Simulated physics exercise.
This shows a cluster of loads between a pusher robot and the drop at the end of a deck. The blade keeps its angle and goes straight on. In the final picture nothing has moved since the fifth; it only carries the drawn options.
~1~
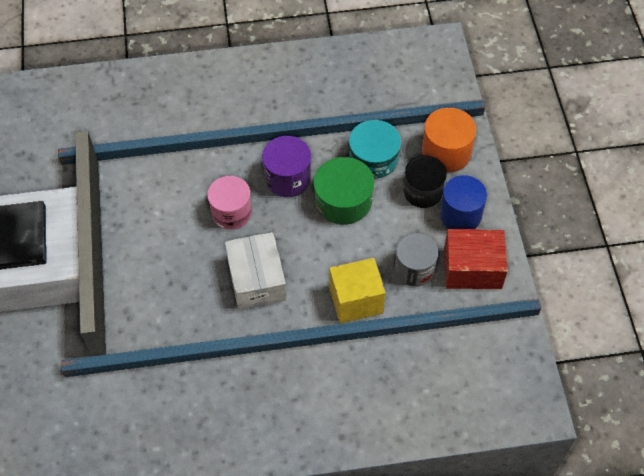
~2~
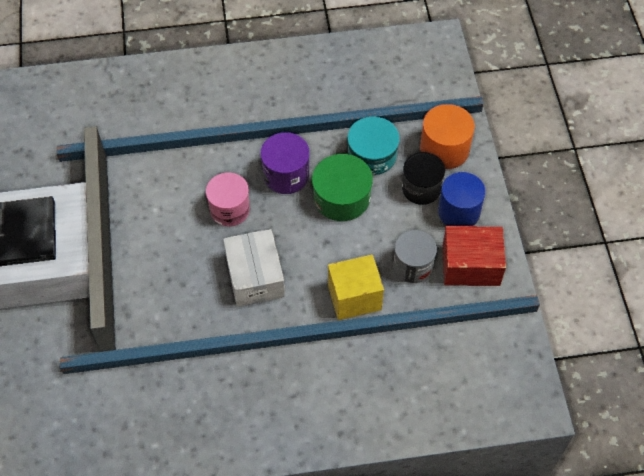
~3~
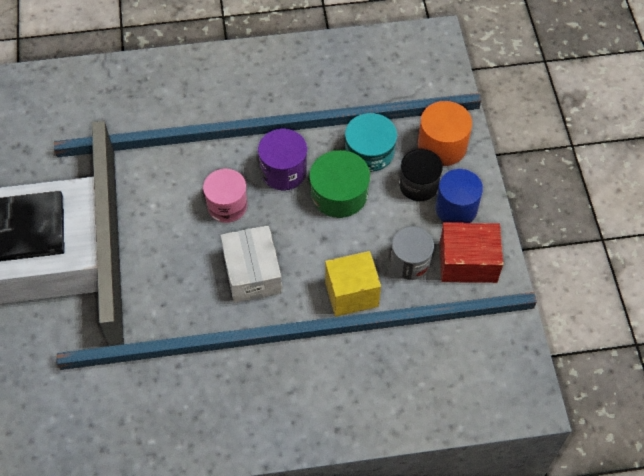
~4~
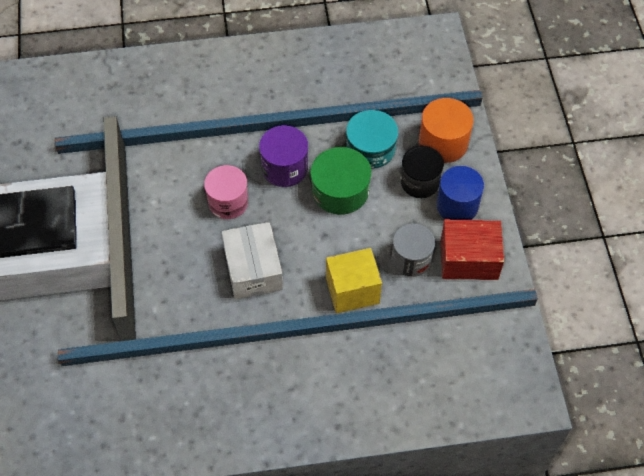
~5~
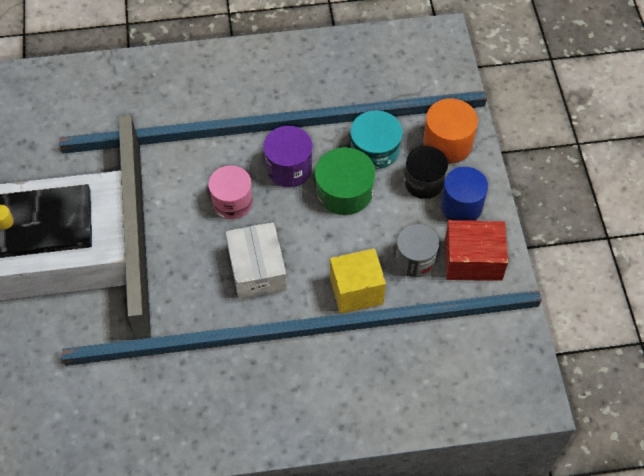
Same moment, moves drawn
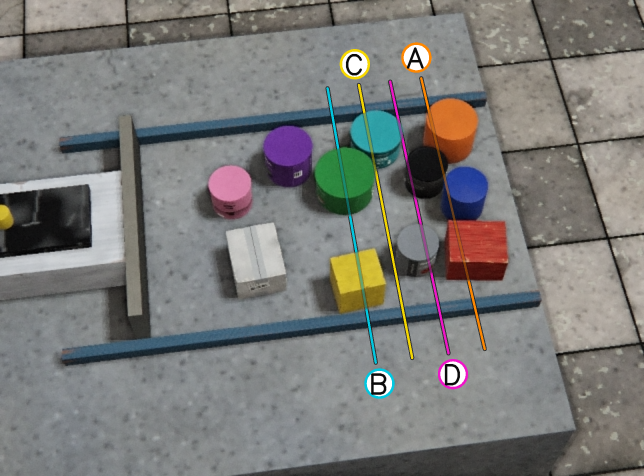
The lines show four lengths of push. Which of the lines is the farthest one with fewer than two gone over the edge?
It should halt at C.
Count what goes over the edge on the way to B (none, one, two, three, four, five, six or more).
The count is none.
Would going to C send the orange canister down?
No.
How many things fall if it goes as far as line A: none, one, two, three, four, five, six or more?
By then, six or more.
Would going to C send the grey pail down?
No.
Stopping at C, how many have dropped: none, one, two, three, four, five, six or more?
By then, none.
On the marked copy, A at (450, 203); B at (350, 215); C at (384, 211); D at (417, 207).
With C. Early on, robot (142, 208); white parcel (263, 261); pink pail (251, 191).
Further on, robot (235, 197); black pail (435, 170); grey pail (419, 247).
At the end, robot (301, 190); red crate (516, 243); orange canister (482, 117); none fallen.
As for the rest, A drops seven; B is within the limit but short; D drops four.
